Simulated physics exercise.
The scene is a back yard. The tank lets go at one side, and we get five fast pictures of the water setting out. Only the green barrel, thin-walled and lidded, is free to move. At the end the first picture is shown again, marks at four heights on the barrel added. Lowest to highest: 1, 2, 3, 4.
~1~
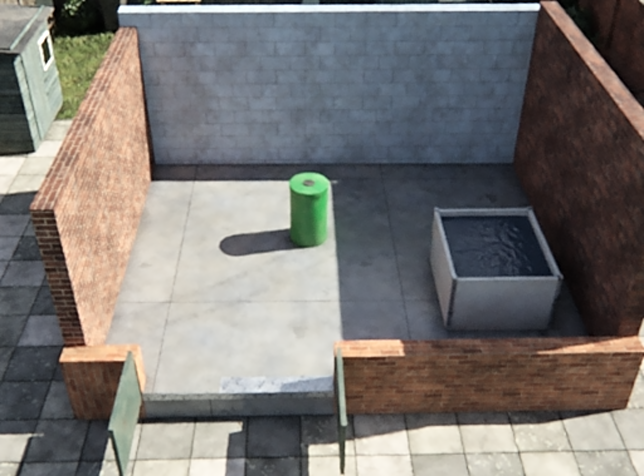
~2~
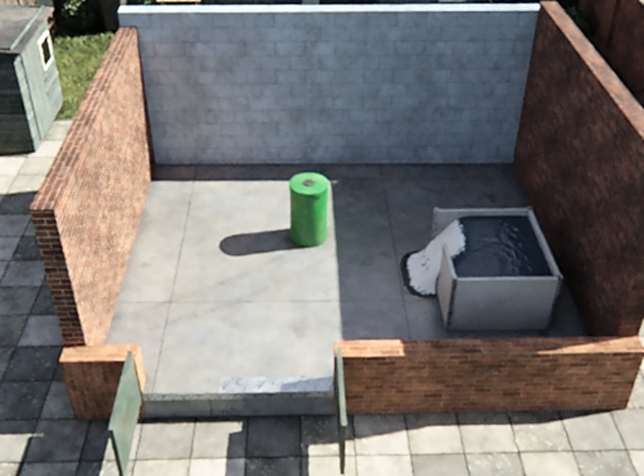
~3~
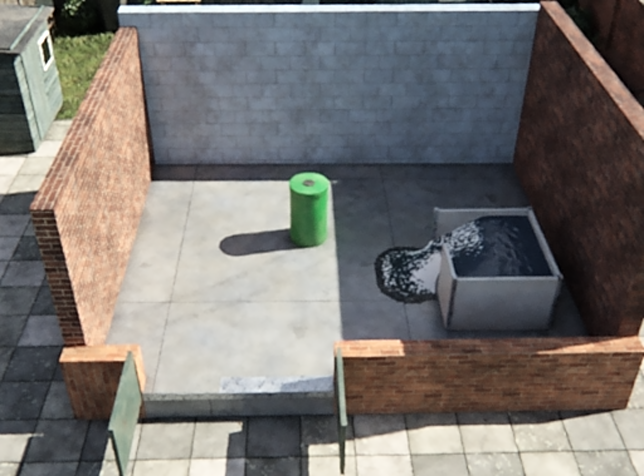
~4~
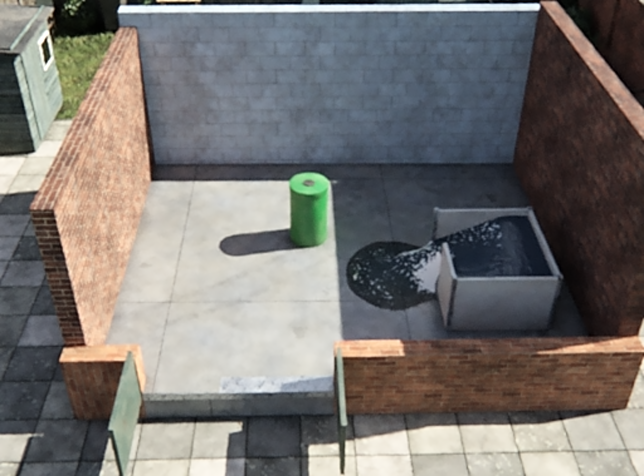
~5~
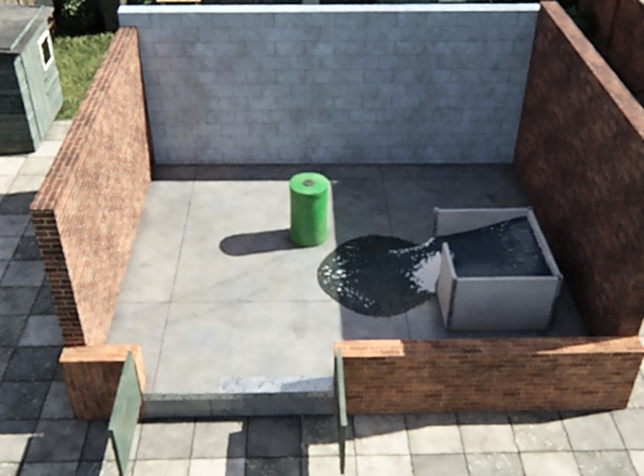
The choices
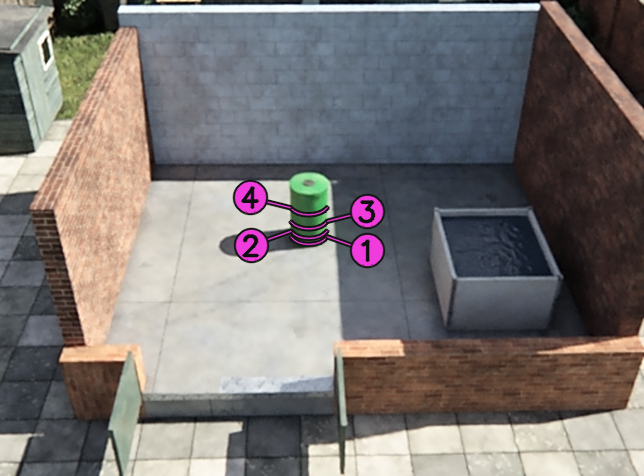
In a walled back yard with an open gate, water pours from the left side of a full square tank and spreads leftward across the paving in a widening dark pool, while a green barrel stands still.
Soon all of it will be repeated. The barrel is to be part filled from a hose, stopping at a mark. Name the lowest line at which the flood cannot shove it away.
3 is the one.
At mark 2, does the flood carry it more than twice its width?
No, less.
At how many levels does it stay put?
Two of them.
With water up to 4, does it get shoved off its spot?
No, that is safe.
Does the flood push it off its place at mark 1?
Yes, it does.
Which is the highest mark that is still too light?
2.
On the marked copy, 1 at (309, 244); 2 at (309, 238); 3 at (309, 228); 4 at (309, 214); from the bottom up 1, 2, 3, 4.
With 1, it is pushed about 3 times its own width away.
With 2, it is pushed about its own width away.
With 3, it does not move.
With 4, it does not move.
